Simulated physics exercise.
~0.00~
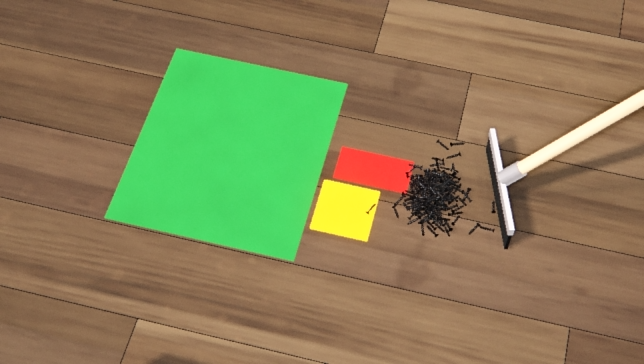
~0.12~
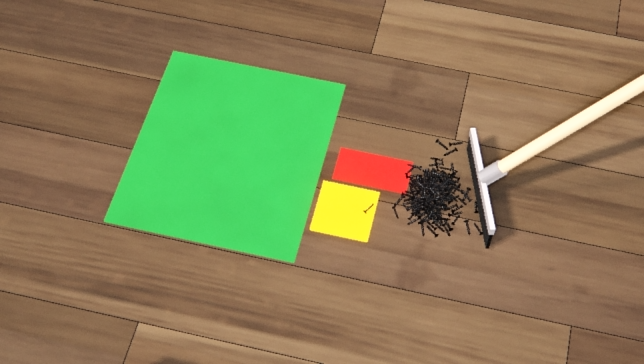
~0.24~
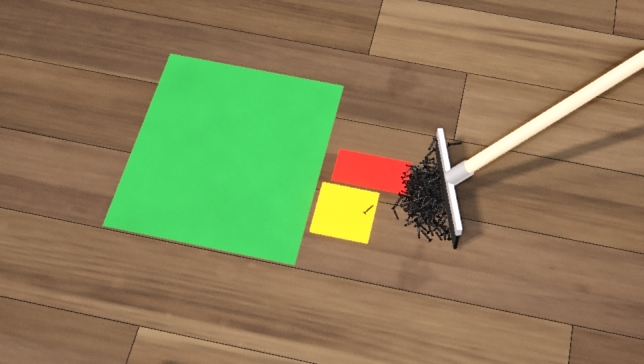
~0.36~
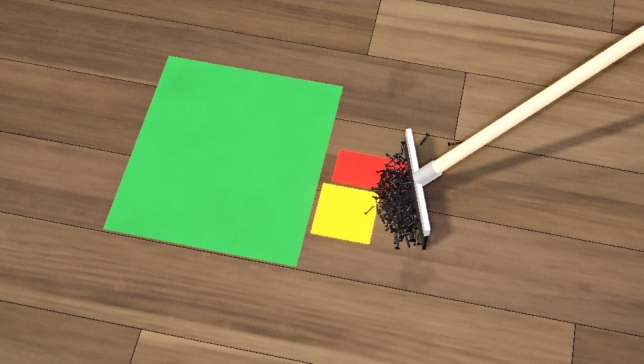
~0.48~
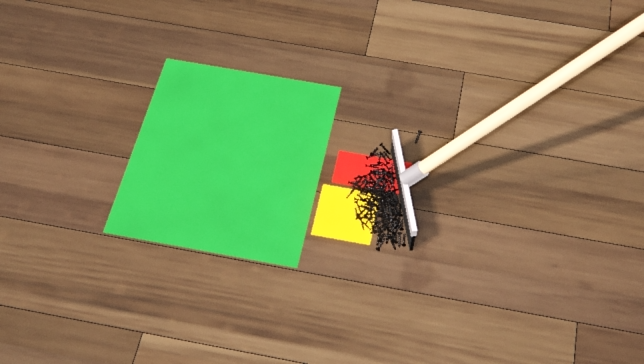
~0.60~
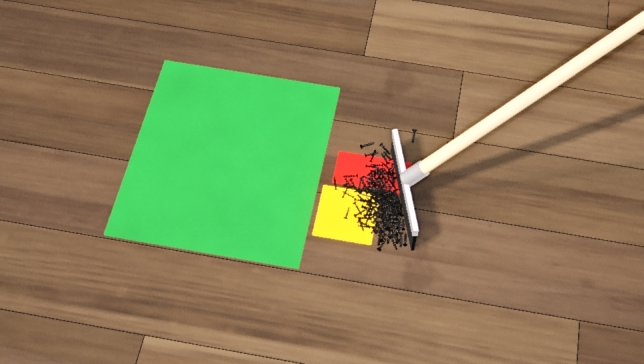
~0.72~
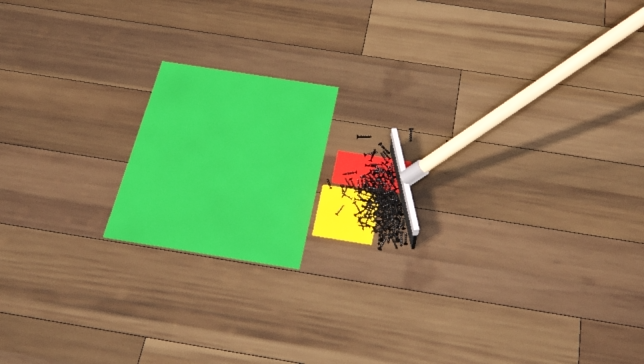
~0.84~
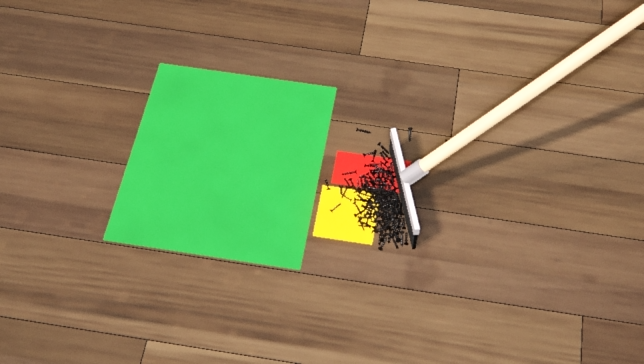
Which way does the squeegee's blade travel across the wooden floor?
The blade travels to the left, pushing the black screws ahead of it.
